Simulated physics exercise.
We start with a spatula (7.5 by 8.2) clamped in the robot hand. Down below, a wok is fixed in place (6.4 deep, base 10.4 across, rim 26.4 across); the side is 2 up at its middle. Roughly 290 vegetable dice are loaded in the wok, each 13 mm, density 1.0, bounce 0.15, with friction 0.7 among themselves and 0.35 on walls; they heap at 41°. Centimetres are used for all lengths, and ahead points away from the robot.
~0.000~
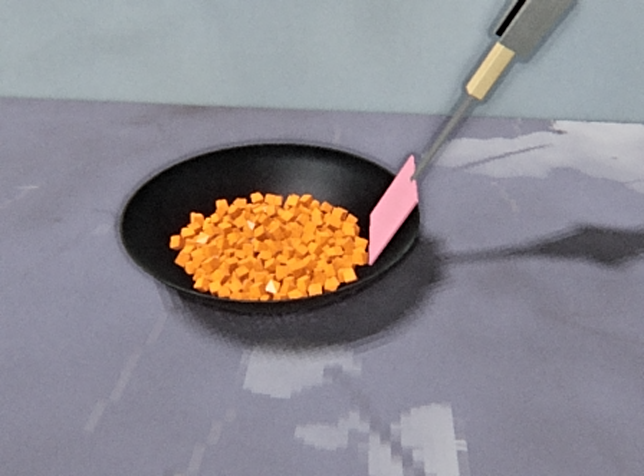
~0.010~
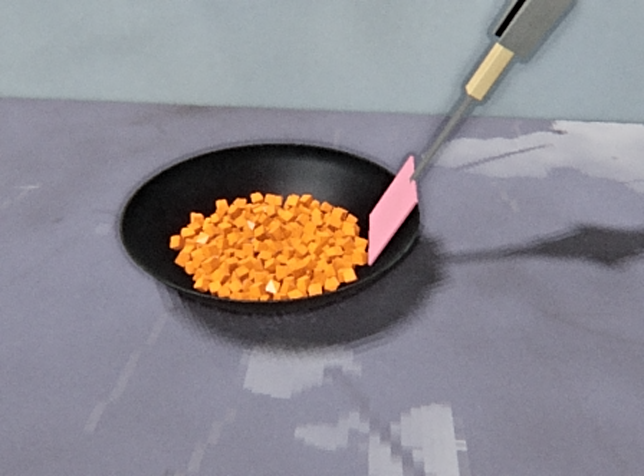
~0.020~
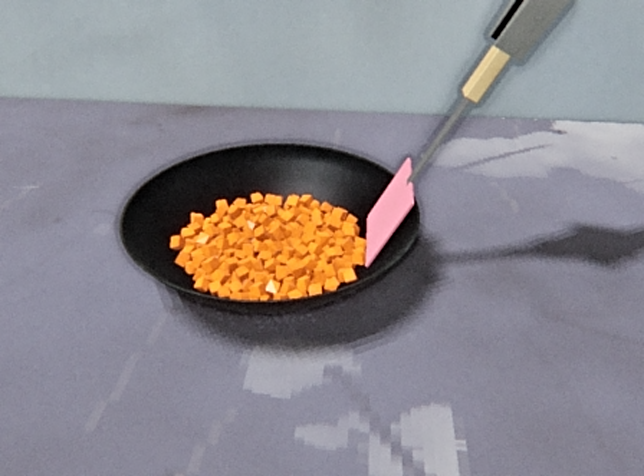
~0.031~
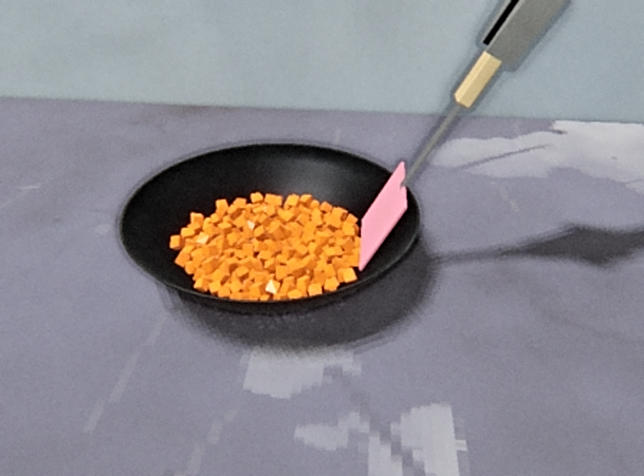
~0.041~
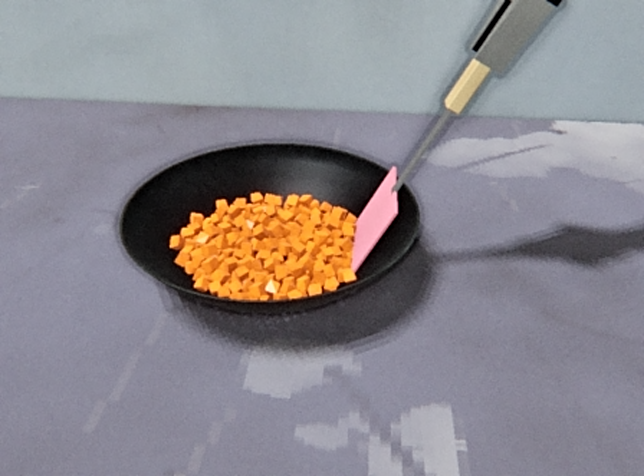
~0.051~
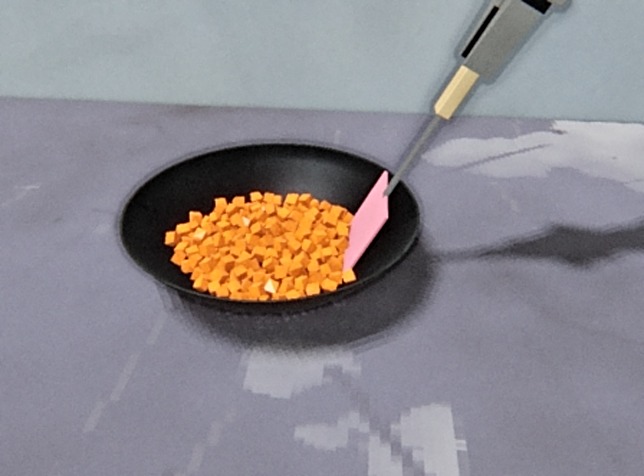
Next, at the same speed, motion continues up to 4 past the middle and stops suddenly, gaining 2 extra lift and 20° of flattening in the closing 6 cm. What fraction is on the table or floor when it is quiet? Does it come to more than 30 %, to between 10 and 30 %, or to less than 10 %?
It comes to less than 10 %.
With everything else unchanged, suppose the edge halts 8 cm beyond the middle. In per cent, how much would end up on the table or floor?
Estimate: Approx. 50 %.
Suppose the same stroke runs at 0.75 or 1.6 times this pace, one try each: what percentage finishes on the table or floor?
5 and 15 %.
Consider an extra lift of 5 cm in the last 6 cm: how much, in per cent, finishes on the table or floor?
About 5 per cent.
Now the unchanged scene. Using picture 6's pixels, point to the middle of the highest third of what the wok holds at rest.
Pixel estimate: About (180, 212).
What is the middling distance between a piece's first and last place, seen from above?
Somewhere around 6 centimetres, I'd say.
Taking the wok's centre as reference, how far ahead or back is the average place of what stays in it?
I'd say close to 5.5 cm toward the front.
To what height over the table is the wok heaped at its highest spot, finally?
About 7.5 centimetres.
After 0.10 s, sloping 63°, highest piece 8 above the table; 288 in the wok.
After 0.15 s, sloping 54°, highest piece 10 above the table; 282 in the wok, 6 on the blade or in flight.
After 0.38 s, sloping 43°, highest piece 7 above the table; 270 in the wok, 18 on the table or floor.
After 1.43 s, sloping 43°, highest piece 7 above the table; 270 in the wok, 18 on the table or floor.
At rest, 270 in the wok, 18 on the table or floor. That is 6 % on the table or floor.
